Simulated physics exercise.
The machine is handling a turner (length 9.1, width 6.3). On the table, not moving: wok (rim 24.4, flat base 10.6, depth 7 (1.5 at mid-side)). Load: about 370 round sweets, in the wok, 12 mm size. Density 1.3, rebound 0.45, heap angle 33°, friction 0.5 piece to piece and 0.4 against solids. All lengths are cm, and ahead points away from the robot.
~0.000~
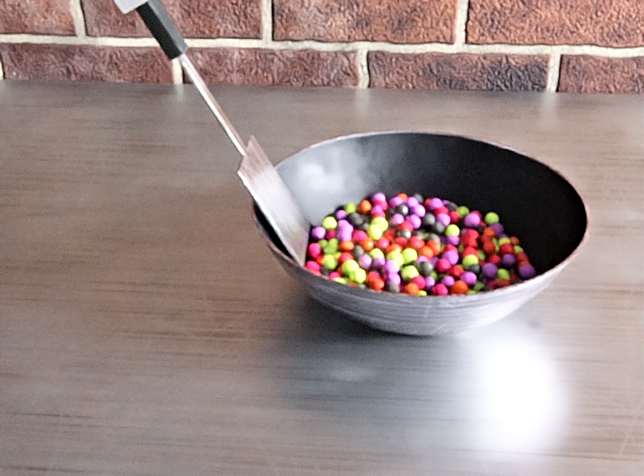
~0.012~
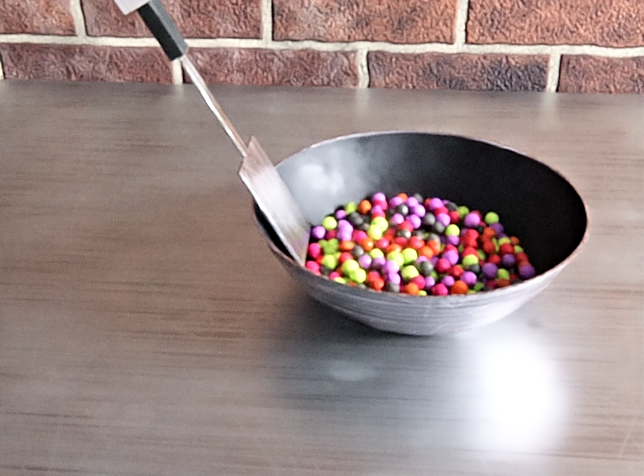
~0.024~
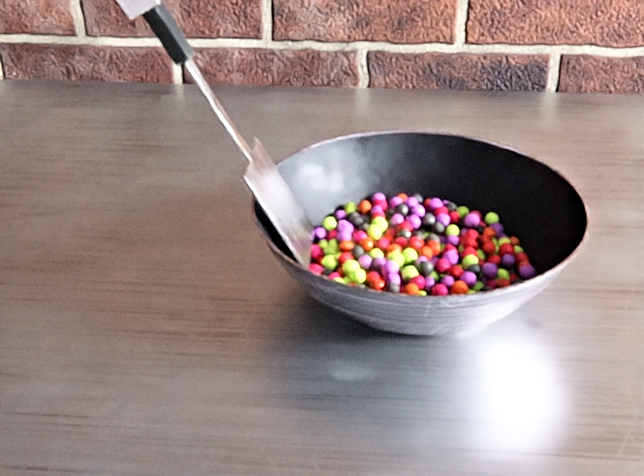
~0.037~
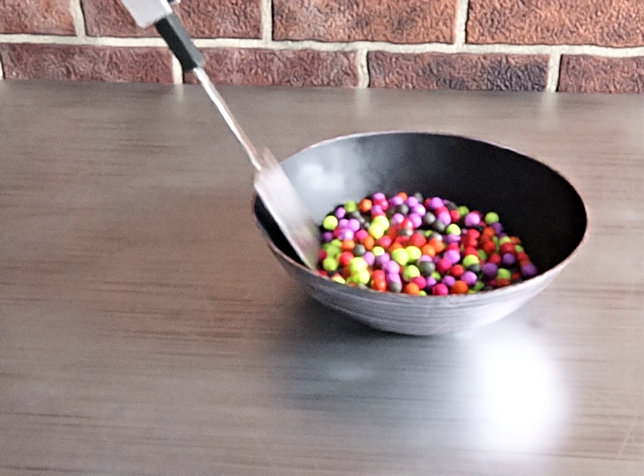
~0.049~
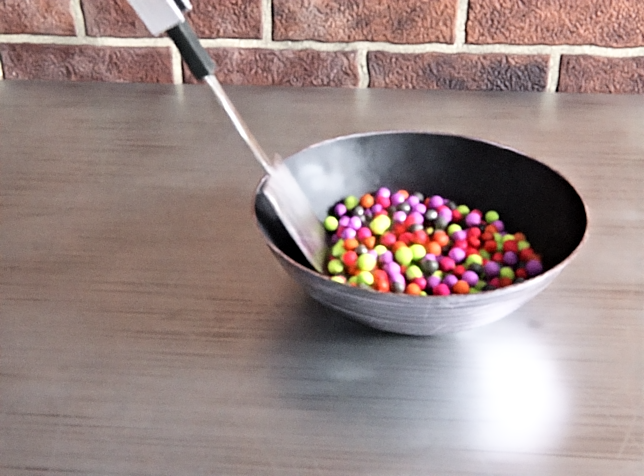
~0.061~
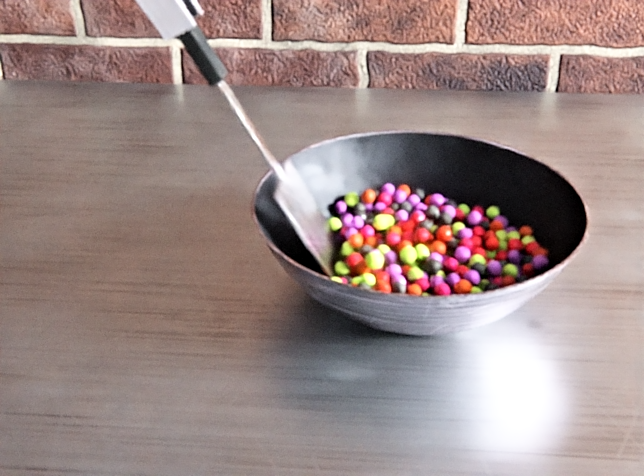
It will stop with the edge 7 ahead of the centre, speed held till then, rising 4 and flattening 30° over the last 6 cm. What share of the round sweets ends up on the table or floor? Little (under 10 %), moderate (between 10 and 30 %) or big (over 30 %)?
On the table or floor the share is little, under 10 %.
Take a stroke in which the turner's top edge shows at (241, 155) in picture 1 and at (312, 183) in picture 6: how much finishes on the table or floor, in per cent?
Some 20 per cent.
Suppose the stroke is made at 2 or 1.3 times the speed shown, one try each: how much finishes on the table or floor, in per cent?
About 20 and 15 per cent.
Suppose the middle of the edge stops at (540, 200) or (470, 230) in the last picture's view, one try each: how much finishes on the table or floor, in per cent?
Some 25 and 0 per cent.
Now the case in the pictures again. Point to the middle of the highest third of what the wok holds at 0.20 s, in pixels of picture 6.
Around (505, 235).
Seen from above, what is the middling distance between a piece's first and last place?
About 3 cm.
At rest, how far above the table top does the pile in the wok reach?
Roughly 7.0 cm.
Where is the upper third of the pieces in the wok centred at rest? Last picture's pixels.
Near (513, 241).
By 0.13 s, sloping 61°, highest piece 5 above the table; 371 in the wok.
By 0.20 s, sloping 49°, highest piece 7 above the table; 371 in the wok.
By 0.44 s, sloping 31°, highest piece 8 above the table; 356 in the wok, 6 on the table or floor, 9 on the blade or in flight.
By 1.49 s, sloping 31°, highest piece 7 above the table; 354 in the wok, 17 on the table or floor.
Final count, 354 in the wok, 17 on the table or floor. That is 5 % on the table or floor.
